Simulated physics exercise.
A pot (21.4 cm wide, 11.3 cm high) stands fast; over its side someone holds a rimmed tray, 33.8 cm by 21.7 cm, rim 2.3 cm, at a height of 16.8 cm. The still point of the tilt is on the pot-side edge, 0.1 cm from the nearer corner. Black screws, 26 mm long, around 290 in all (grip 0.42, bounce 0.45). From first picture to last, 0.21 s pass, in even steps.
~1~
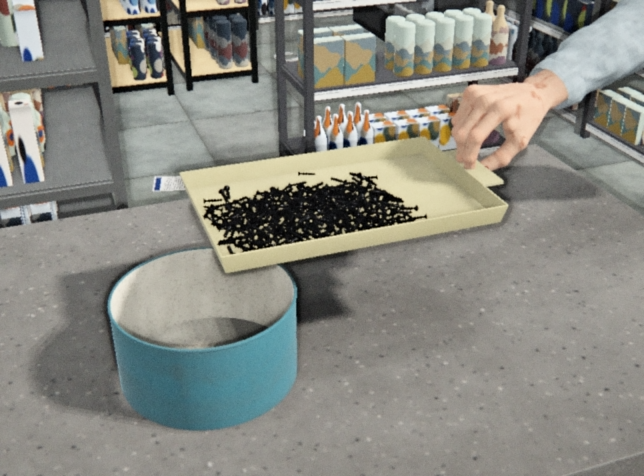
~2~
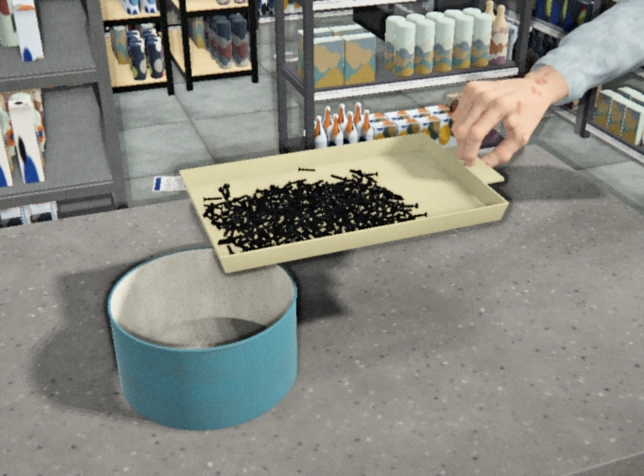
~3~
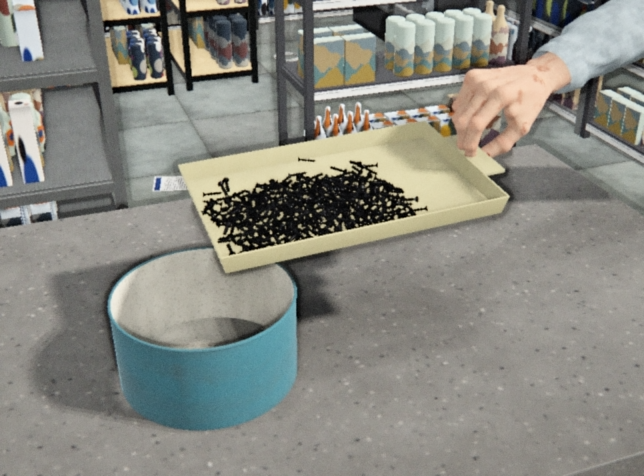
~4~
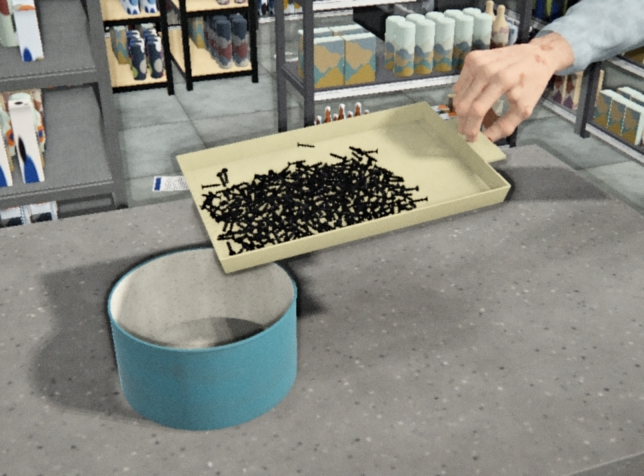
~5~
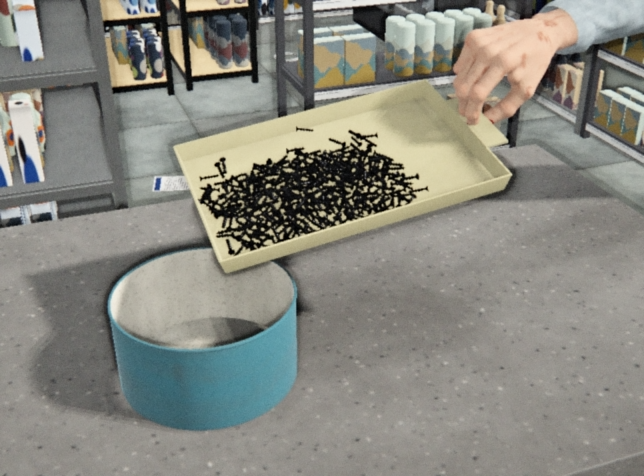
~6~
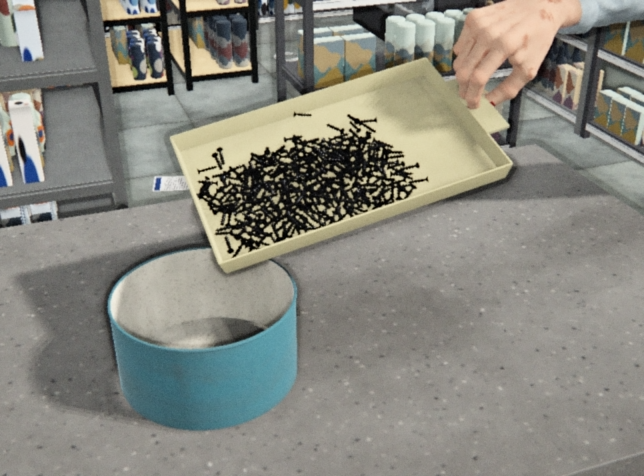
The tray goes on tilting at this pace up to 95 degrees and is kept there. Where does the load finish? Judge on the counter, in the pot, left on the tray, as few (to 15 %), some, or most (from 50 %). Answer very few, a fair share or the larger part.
Counter the larger part, pot a fair share, tray very few.
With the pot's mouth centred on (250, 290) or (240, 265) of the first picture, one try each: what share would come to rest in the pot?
About 15 and 0 per cent.
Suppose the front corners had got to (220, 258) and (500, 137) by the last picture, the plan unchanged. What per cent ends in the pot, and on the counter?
Pot 75, counter 25.
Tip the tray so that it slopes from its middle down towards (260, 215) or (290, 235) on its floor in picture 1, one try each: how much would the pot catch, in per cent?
Some 70 and 55 per cent.
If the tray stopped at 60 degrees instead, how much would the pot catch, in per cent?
Then about 25 per cent.
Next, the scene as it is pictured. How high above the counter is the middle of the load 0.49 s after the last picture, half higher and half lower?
About 22 cm.
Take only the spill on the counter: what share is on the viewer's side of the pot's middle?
About 100 per cent.
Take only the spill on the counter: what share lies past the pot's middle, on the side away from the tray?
Roughly 80 per cent.
Then, 0.29 s after the last picture, tilt 56 degrees; the tray holds 100 %, the pot 0 %.
Then, 0.49 s after the last picture, tilt 82 degrees; the tray holds 85 %, the pot 0 %.
Then, 0.80 s after the last picture, tilt 95 degrees; the tray holds 0 %, the pot 25 %.
In the end, counter 70 %, pot 30 %, tray 0 %.
